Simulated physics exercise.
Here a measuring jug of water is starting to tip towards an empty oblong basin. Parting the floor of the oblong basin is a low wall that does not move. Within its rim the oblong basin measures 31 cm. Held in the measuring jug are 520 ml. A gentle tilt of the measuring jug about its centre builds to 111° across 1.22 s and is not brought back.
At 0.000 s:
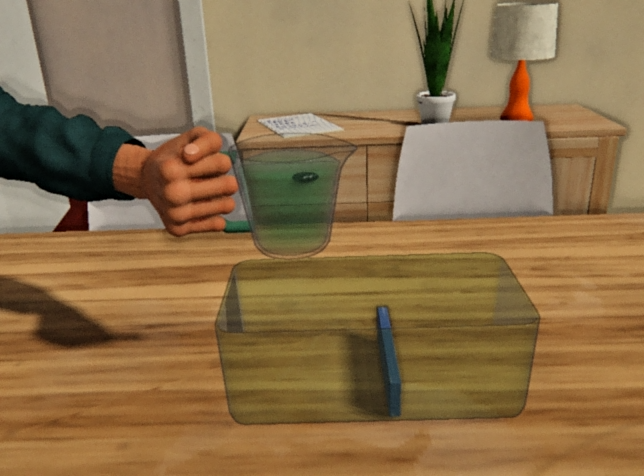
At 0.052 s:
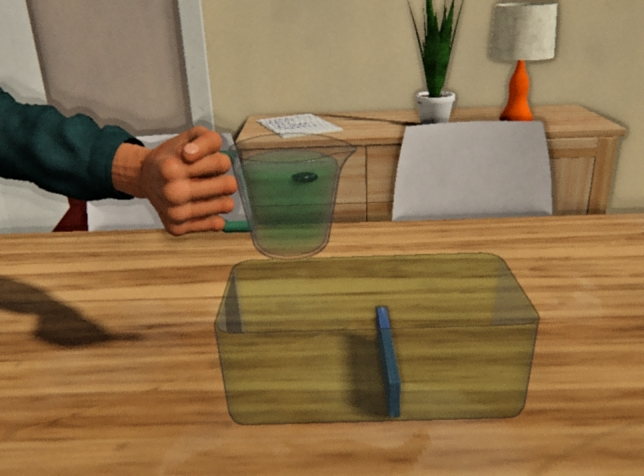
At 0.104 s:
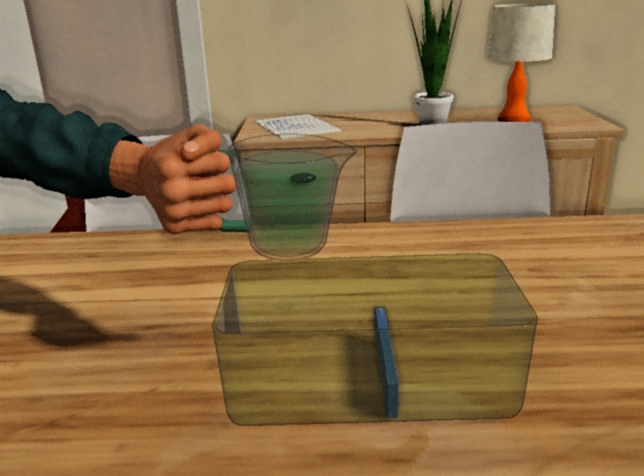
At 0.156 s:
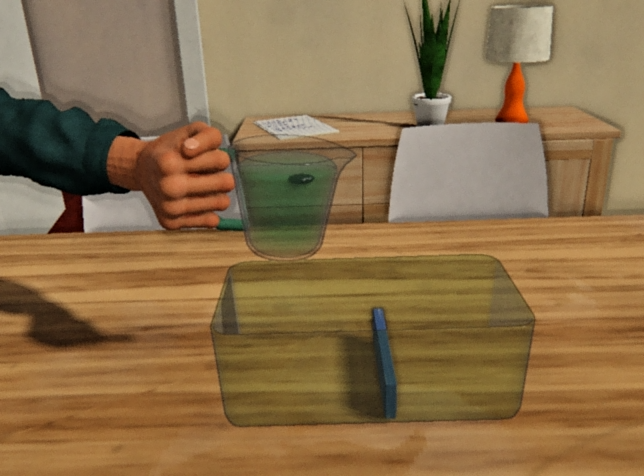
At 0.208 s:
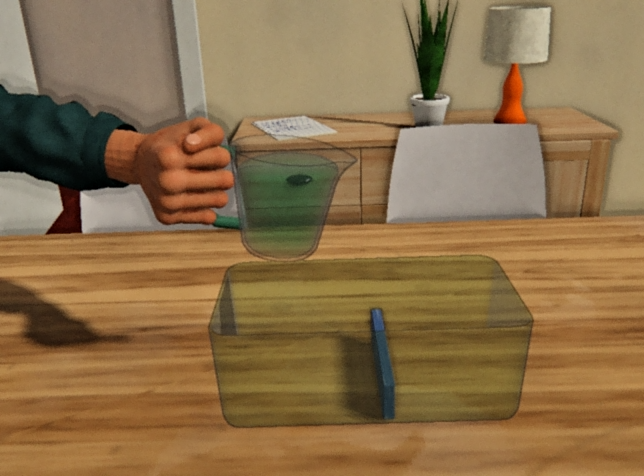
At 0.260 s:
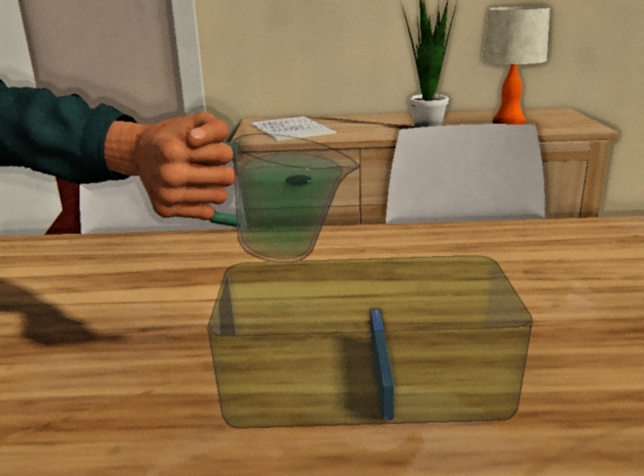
A hand gently tilts a measuring jug of water rightward above an empty, divided oblong basin.
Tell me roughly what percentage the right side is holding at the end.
At the end it holds about 79 per cent.
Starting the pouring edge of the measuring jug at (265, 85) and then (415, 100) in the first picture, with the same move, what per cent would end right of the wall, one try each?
5 per cent first, 90 per cent second.
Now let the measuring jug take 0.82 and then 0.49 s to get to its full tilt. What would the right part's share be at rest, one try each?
70 per cent first, 45 per cent second.
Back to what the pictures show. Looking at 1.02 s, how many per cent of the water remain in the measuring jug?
10 in a hundred, give or take.
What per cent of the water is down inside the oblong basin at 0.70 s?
Near 14 in a hundred.
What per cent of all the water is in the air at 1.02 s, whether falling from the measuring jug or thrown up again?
7 in a hundred, give or take.
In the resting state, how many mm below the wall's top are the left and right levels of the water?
The left side gives some 40 mm, the right side some 24 mm.
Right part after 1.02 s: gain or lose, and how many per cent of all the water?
It ends up higher by roughly 6.
Then, 0.70 s in, the tilt is 68° and 67 per cent is still to pour, 0 is left of the wall and 14 right of it.
Then, 1.02 s in, the tilt is 104° and 10 per cent is still to pour, 9 is left of the wall and 73 right of it.
Then, 1.36 s in, the tilt is 111° and 0 per cent is still to pour, 21 is left of the wall and 79 right of it.
Then, 1.72 s in, the tilt is 111° and 0 per cent is still to pour, 20 is left of the wall and 79 right of it.
Finally, 20 per cent lies left of the wall, 79 right of it and 1 outside.
